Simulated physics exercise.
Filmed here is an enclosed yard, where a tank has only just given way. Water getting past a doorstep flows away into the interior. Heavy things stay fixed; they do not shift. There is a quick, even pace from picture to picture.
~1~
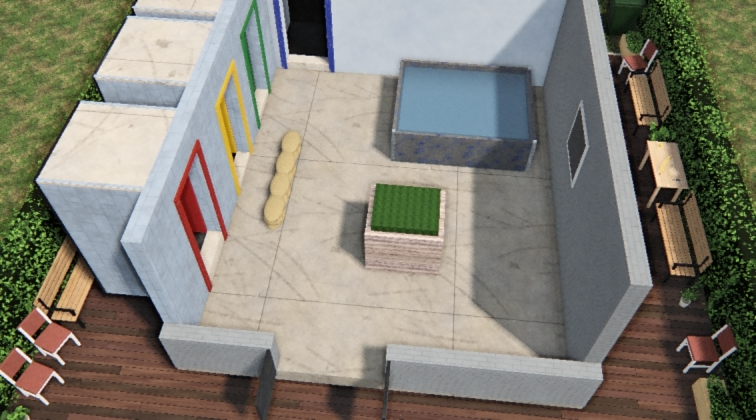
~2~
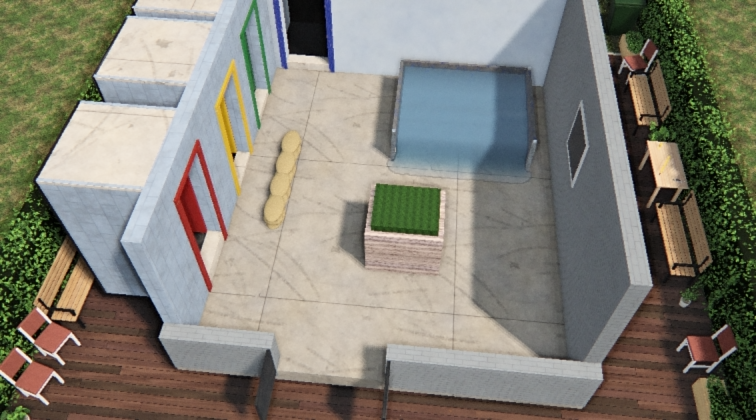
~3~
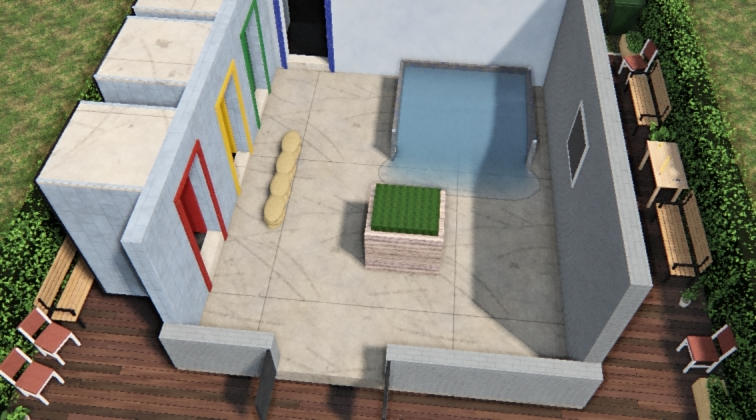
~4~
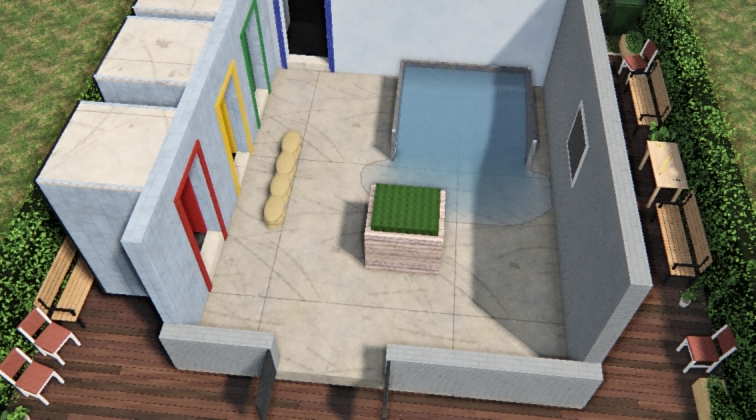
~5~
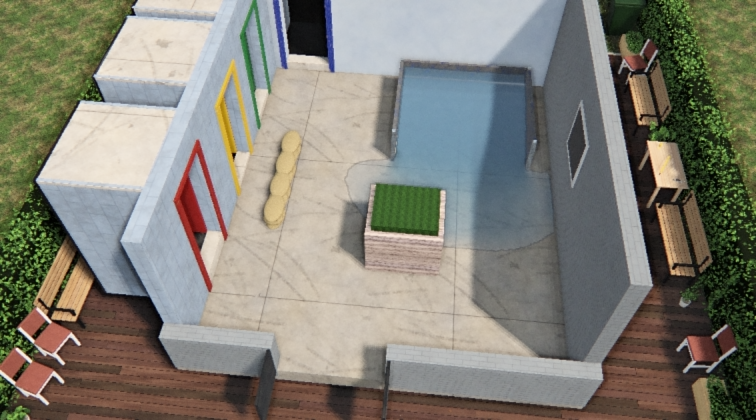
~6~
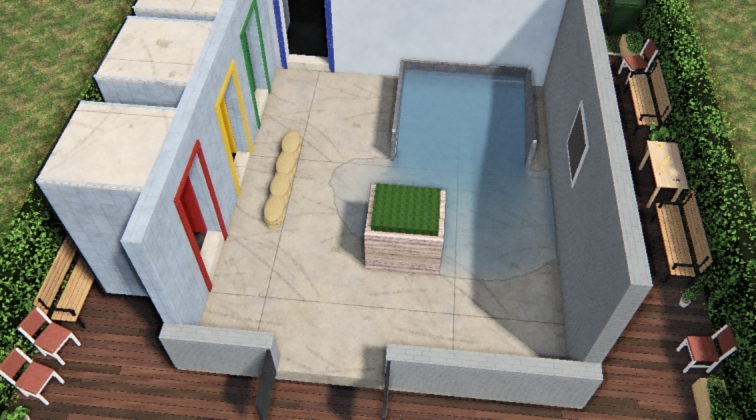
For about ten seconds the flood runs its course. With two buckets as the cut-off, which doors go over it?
Door by door: The red door stays within two buckets; the yellow door stays within two buckets; the green door stays within two buckets; the blue door stays within two buckets.
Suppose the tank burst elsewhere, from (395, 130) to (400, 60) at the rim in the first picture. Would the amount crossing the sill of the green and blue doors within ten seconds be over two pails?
Green door: Above the limit; blue door: Above the limit.
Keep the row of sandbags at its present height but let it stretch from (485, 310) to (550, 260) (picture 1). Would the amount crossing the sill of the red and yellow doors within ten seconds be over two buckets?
As I see it, the red door remains within bounds, while the yellow door breaks the threshold.
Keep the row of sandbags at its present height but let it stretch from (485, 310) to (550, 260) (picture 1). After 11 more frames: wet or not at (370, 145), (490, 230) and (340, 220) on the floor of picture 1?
Going point by point, they'd be unwetted, wetted and wetted.
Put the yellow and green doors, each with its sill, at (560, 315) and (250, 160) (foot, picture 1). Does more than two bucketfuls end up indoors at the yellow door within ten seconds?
Note: Yellow one comes out above.
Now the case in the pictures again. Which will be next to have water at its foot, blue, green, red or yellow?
It's the red-painted one.
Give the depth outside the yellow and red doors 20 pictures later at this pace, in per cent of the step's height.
I'd say around 0 and 30 in a hundred.
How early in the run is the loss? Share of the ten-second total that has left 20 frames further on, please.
Somewhere around 5 per cent, I'd say.
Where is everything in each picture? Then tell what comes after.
The first frame shows the tank at (464, 102) is whole and still.
In the second frame, the front is at (393, 167), out from the gap at (461, 156).
In the third frame, water pours out at (460, 157) and has run to (383, 171).
In the fourth frame, the front is at (550, 202), out from the gap at (460, 158).
In the fifth frame, the front is at (364, 210), out from the gap at (460, 158).
In the sixth frame, the front is at (509, 274), out from the gap at (460, 158).
A moment on, water covers 40 % of the floor; the red door not reached, the yellow door not reached, the green door not reached, the blue door not reached.
Next, water covers 50 % of the floor; the red door wet at the sill, nothing in, the yellow door not reached, the green door not reached, the blue door not reached.
Then, water covers 75 % of the floor; the red door wet at the sill, nothing in, the yellow door not reached, the green door not reached, the blue door not reached.
Later, water covers 95 % of the floor; the red door under two buckets in, the yellow door wet at the sill, nothing in, the green door wet at the sill, nothing in, the blue door wet at the sill, nothing in.
In the end, water covers 95 % of the floor; the red door under two buckets in, the yellow door under two buckets in, the green door under two buckets in, the blue door under two buckets in.
